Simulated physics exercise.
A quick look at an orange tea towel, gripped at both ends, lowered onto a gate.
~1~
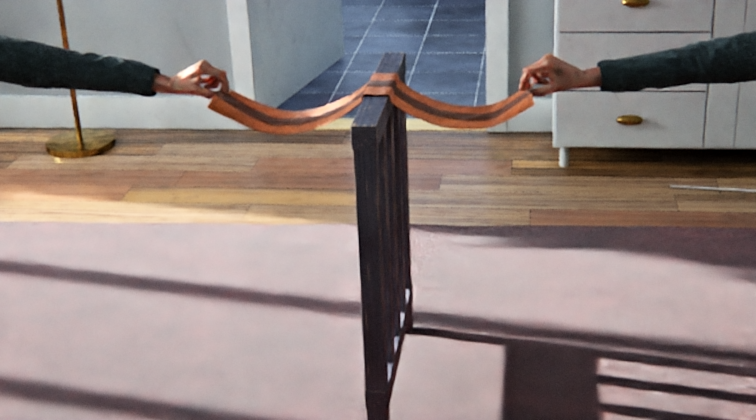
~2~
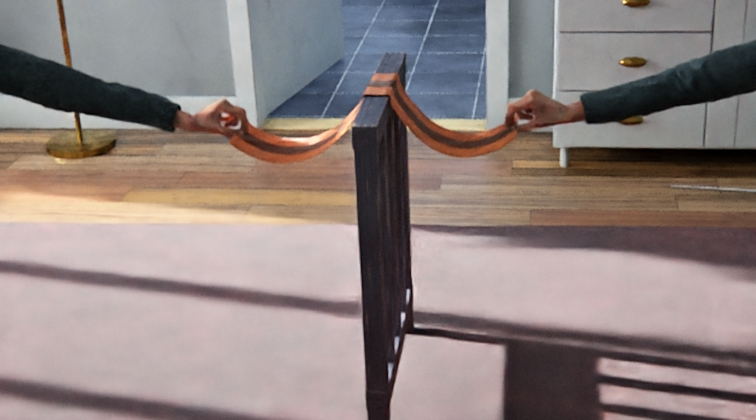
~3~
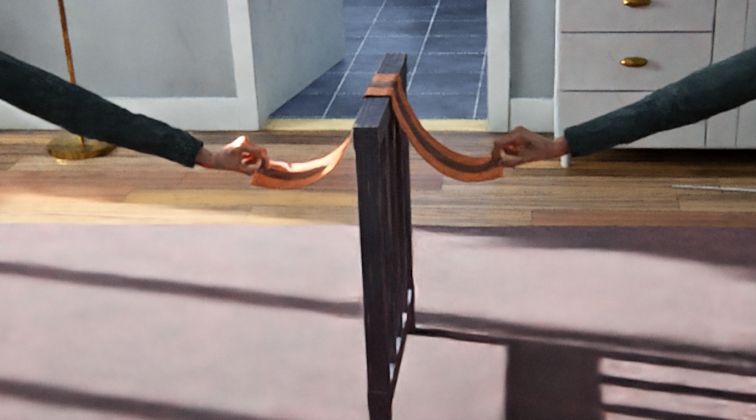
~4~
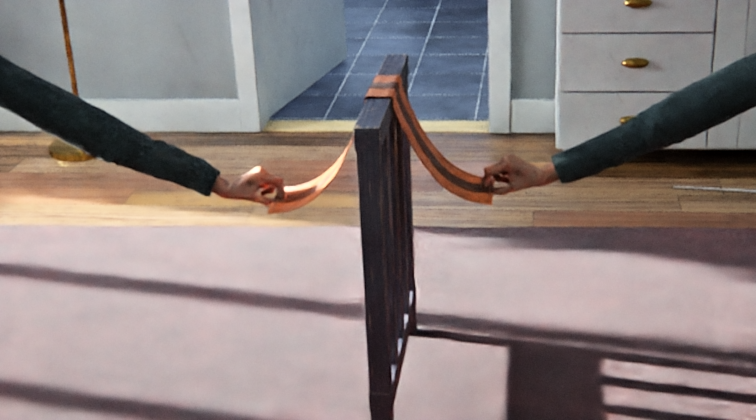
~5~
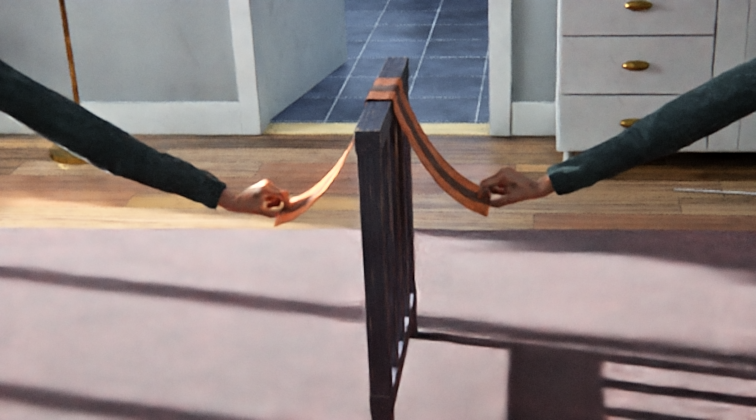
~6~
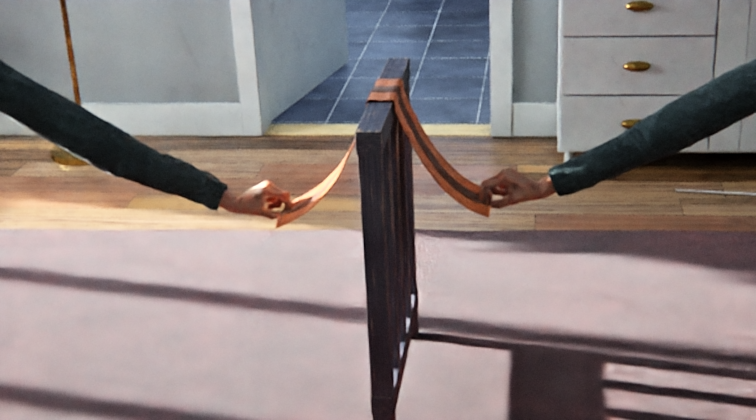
An orange cloth with a dark stripe drapes over the top of a dark, slatted gate, seen nearly end-on from slightly above in a sunlit room with wooden flooring, white drawers and a blue-tiled doorway behind. Two hands in dark green sleeves grip its ends, one on each side. They lower the ends and draw them inward, then stay almost still while the view shifts very slightly.
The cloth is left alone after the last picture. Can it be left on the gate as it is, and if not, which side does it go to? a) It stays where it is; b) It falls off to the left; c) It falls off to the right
a, it stays where it is.
Then, 0.18 s past the final frame, tea towel hanging on both sides, left end near (305, 231), right end near (468, 220).
Then, 0.26 s past the final frame, tea towel hanging on both sides, left end near (335, 244), right end near (439, 231).
Then, 0.36 s past the final frame, tea towel hanging on both sides, left end near (368, 251), right end near (406, 235).
When it is over, tea towel hanging on both sides, left end near (380, 251), right end near (404, 235). The orange tea towel hangs there.
